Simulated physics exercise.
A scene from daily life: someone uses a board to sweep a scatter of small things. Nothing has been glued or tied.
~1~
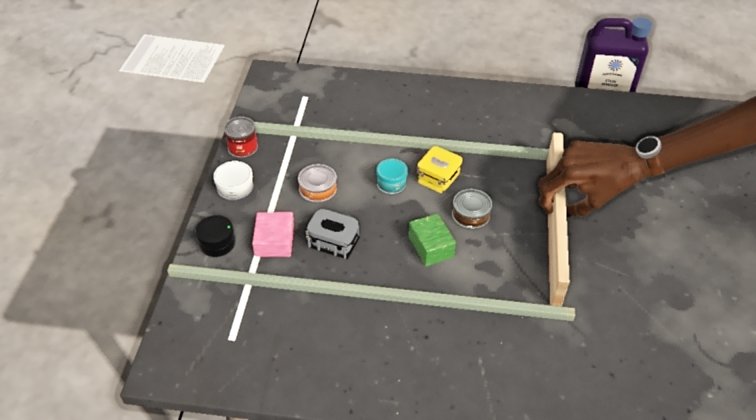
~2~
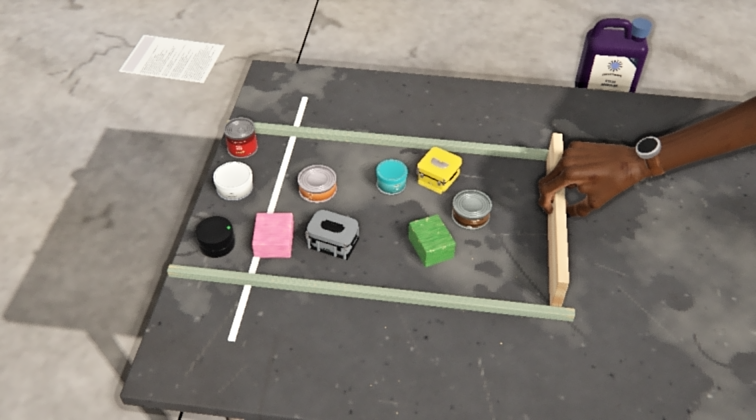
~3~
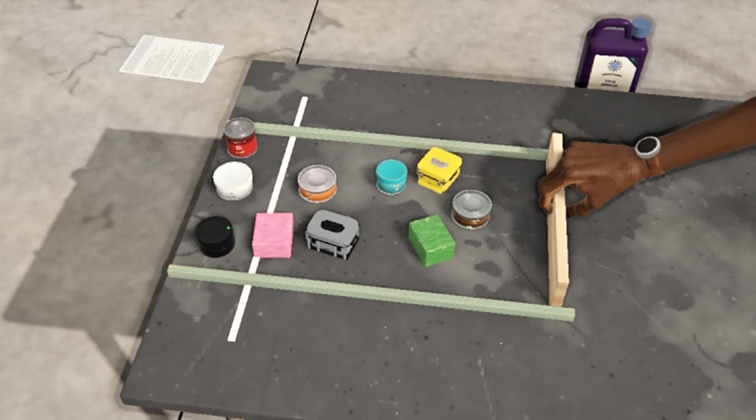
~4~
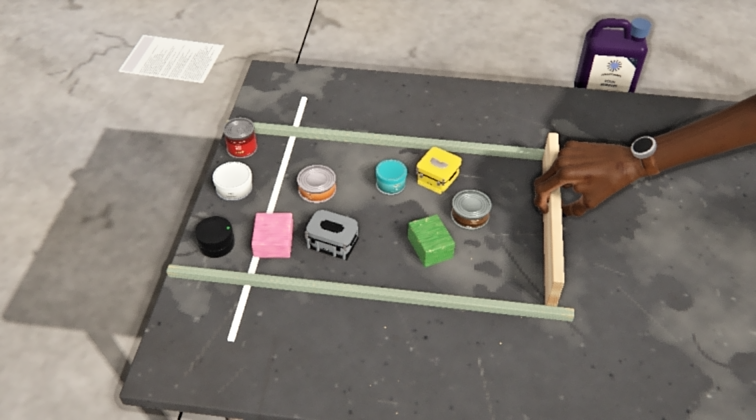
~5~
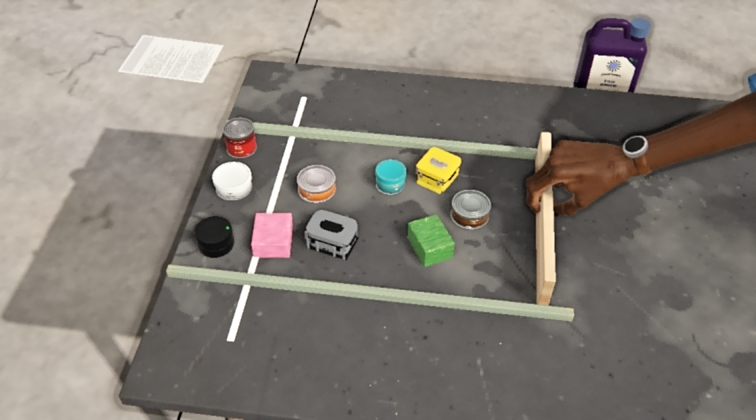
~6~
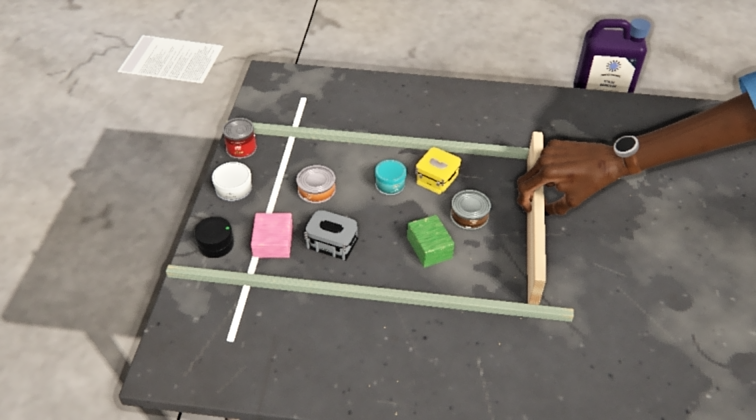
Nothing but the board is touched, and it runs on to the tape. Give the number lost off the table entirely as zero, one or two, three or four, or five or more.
I expect the drop count to reach three but not five.
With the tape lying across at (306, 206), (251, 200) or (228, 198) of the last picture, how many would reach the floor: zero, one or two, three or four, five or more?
Lab note - count per position: One to two; three to four; more than four.
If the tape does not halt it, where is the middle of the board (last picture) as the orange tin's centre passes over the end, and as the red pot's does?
Approx. (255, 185) / approx. (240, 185) for the other.
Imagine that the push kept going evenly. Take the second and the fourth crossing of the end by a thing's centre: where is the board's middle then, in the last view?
At (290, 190) for the second, at (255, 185) for the fourth.
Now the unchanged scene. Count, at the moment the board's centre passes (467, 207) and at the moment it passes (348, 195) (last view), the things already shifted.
1 and 8.
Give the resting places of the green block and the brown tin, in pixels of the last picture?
The one named first is at (250, 216), the next at (256, 189).
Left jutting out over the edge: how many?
My count gives 0.
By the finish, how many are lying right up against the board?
The number is 3.
Soon after, none off yet; red pot at rest near (240, 139); white tin at rest near (233, 182); black lid at rest near (214, 237).
Then, none off yet; red pot at rest near (240, 139); white tin moving near (226, 182); black lid moved about its own width near (174, 235).
At rest, the number that fall off is three or four; fallen, pink block, black lid and white tin.
